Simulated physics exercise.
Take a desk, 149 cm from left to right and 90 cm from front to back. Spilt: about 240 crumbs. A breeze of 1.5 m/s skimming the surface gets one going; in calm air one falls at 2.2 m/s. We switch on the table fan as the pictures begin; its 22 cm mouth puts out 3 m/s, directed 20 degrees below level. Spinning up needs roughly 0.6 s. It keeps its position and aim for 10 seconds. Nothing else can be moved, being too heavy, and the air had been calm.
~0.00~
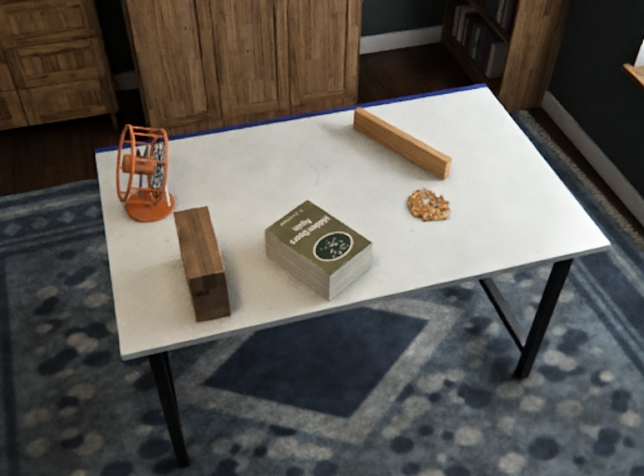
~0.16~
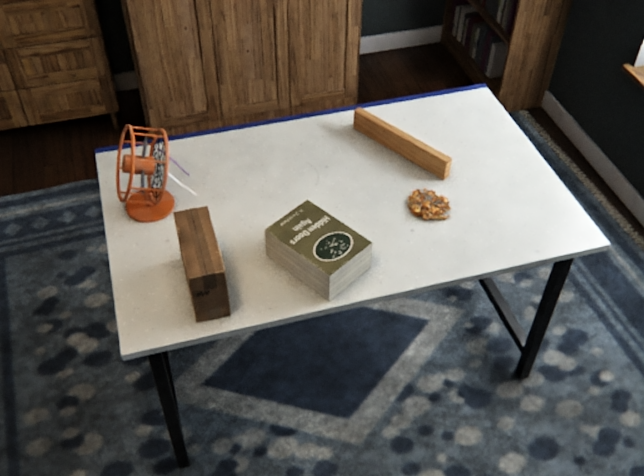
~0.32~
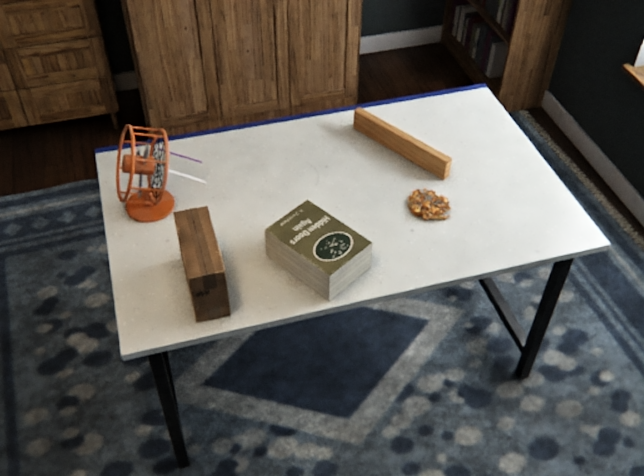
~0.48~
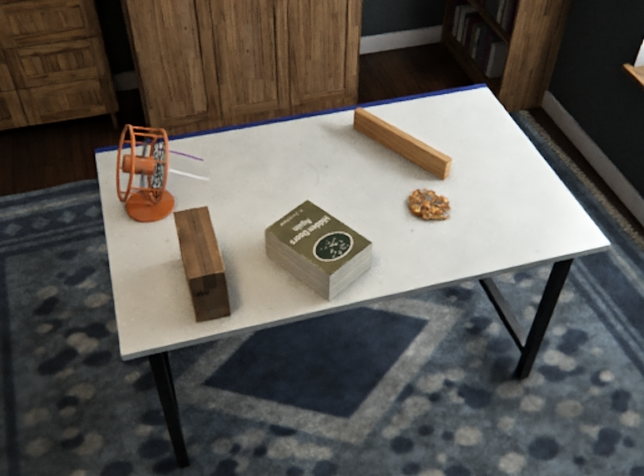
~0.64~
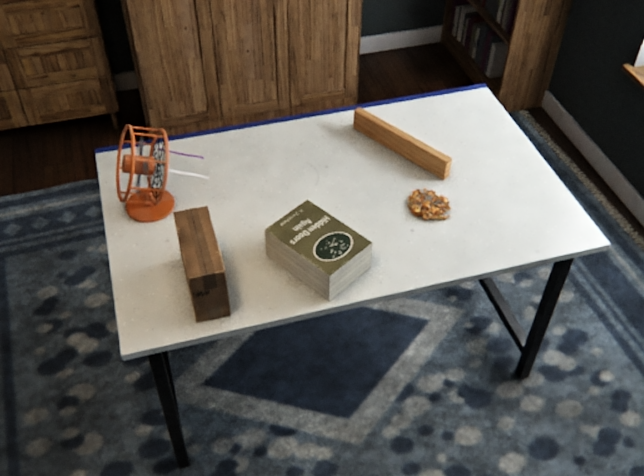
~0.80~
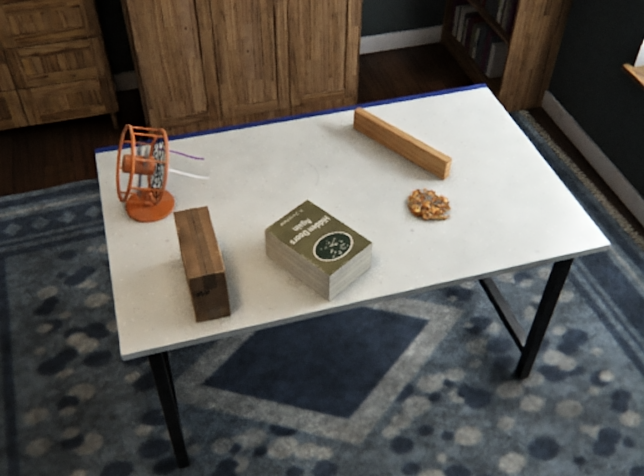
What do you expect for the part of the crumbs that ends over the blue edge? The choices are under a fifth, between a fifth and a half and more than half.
The amount that finishes over the blue edge is below one fifth of the lot.
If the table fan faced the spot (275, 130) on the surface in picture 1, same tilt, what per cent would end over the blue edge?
Share at the end: About 0 %.
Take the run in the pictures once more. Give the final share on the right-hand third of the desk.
Roughly 0 %.
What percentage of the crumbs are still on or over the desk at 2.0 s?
Roughly 30 per cent.
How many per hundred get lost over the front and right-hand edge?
About 10 % front, about 90 % right-hand.
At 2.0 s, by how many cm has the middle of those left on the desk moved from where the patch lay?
I'd say close to 45 cm.
After 2.0 s, 25 % are on the move or not yet settled, 0 % are over the blue edge; the middle of those still in play is near (565, 237).
After 3.2 s, 12 % are on the move or not yet settled, 0 % are over the blue edge.
After 5.5 s, 1 % are on the move or not yet settled, 0 % are over the blue edge.
After 10.0 s, at the end, 0 % are over the blue edge.
